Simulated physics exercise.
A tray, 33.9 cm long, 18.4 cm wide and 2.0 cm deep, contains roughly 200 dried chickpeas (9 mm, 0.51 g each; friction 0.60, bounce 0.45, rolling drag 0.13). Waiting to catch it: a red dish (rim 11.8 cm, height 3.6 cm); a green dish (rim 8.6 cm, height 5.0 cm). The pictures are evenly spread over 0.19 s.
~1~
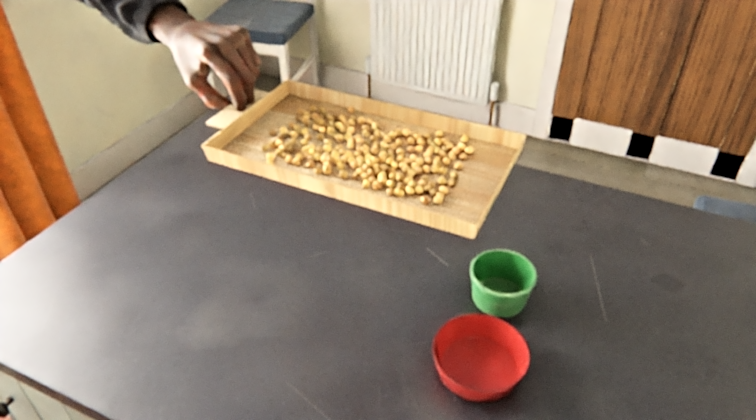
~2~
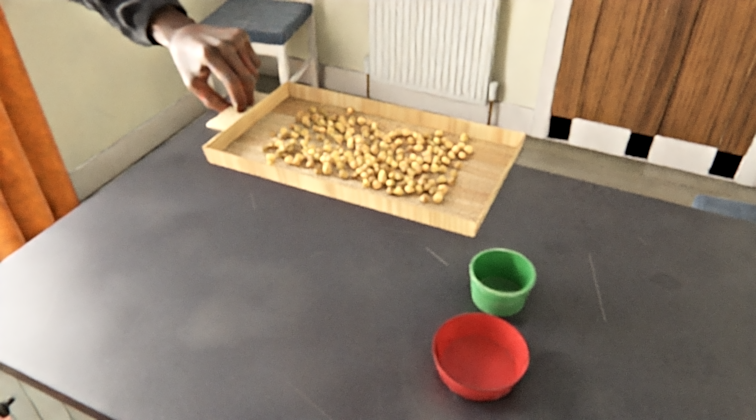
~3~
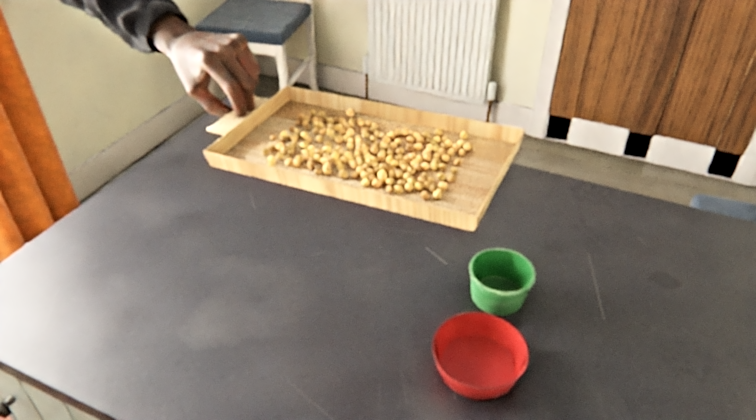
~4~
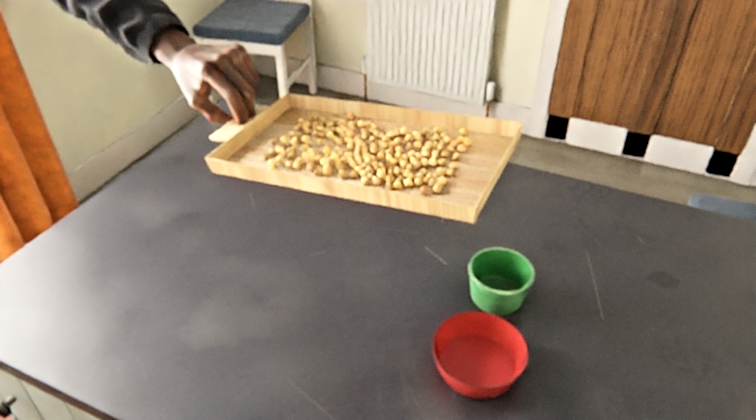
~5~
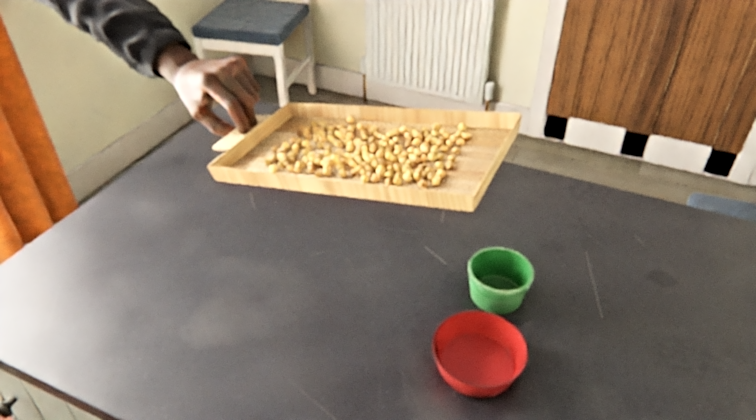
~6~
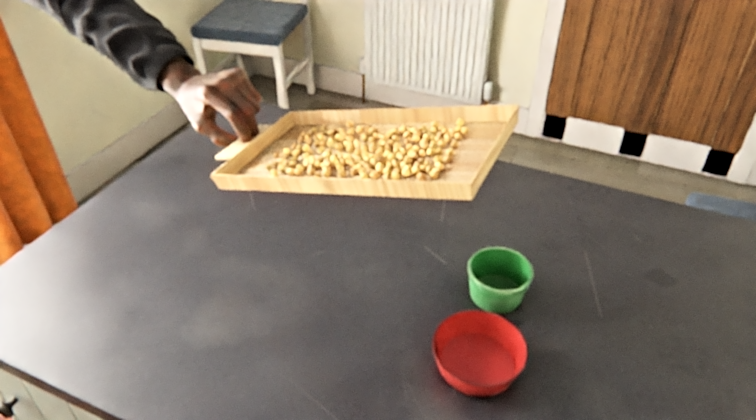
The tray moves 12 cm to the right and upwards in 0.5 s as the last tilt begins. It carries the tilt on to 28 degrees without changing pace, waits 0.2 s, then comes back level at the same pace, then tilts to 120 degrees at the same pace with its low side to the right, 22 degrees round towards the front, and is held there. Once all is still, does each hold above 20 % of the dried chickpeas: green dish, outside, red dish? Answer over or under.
Green dish under, outside over, red dish over.
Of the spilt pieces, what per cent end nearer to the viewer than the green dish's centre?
Roughly 90 per cent.
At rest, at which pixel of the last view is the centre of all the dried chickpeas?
At about (495, 352).
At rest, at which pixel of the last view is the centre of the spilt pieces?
Around (547, 346).
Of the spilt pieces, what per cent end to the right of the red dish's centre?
About 60 per cent.
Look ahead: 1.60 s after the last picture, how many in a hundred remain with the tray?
Roughly 20 per cent.
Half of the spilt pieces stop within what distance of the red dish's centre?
Roughly 16 cm.
Then, 0.61 s after the last picture, tilt 8 degrees; tray 100 %; middle of all pieces on or above the table near (288, 134).
Then, 1.13 s after the last picture, tilt 39 degrees; tray 100 %; middle of all pieces on or above the table near (381, 90).
Then, 1.60 s after the last picture, tilt 93 degrees; red dish 40 %, outside 35 %, tray 20 %, in the air 5 %; middle of all pieces on or above the table near (512, 338).
Then, 2.05 s after the last picture, tilt 120 degrees; red dish 40 %, outside 60 %; middle of all pieces on or above the table near (515, 354).
In the end, red dish 40 %, outside 60 %, green dish 0 %, tray 0 %.
